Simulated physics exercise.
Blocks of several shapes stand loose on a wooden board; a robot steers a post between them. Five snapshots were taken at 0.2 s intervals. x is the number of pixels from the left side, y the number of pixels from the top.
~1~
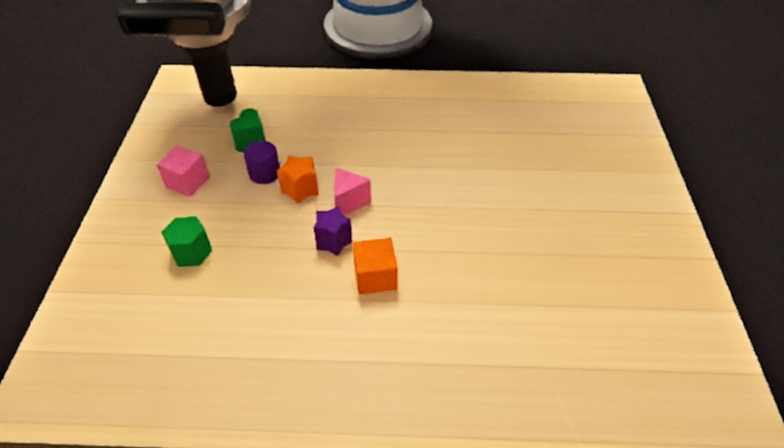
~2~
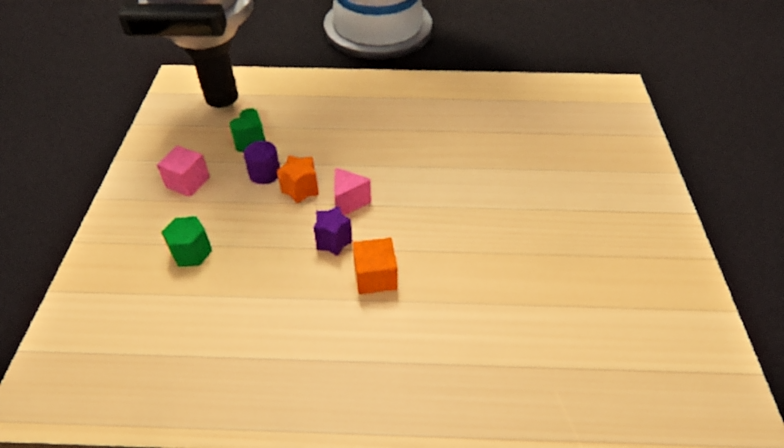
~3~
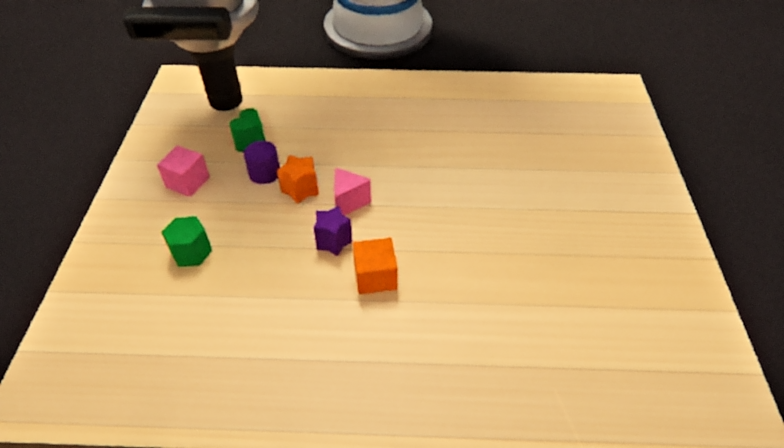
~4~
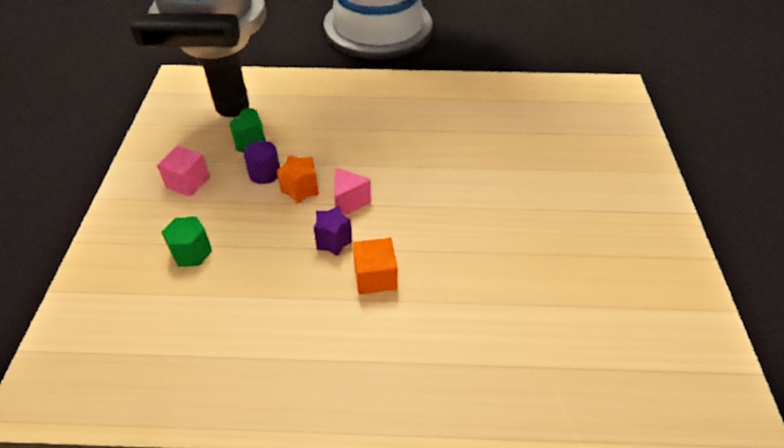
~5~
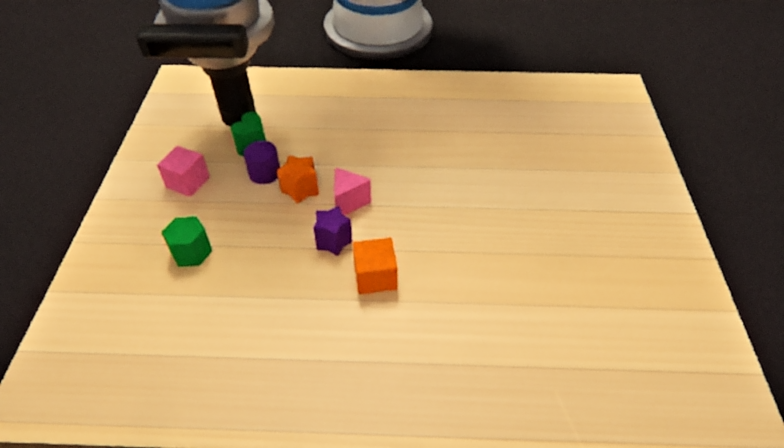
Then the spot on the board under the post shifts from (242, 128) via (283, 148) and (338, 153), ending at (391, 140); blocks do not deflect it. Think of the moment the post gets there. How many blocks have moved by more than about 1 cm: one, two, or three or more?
I expect two blocks to move.
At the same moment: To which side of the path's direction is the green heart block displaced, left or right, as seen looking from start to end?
Its sideways move is to the right.
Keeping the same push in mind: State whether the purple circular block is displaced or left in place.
In the end it has been moved.
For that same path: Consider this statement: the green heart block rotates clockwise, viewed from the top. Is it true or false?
This is true.
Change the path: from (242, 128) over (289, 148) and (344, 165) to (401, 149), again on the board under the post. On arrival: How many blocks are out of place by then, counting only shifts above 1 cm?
It's going to be two.
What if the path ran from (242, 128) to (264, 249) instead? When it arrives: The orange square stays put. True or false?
That claim is true.
On the path given first. One third of the way, post (281, 138); green heart block (276, 146), turned 60° clockwise; purple circular block (258, 167).
Two thirds of the way, post (337, 142); green heart block (283, 149), turned 80° clockwise; purple circular block (258, 167); orange star block (299, 168).
At the end, post (391, 129); green heart block (283, 149), turned 80° clockwise; purple circular block (258, 167); orange star block (299, 168); pink triangle unmoved.
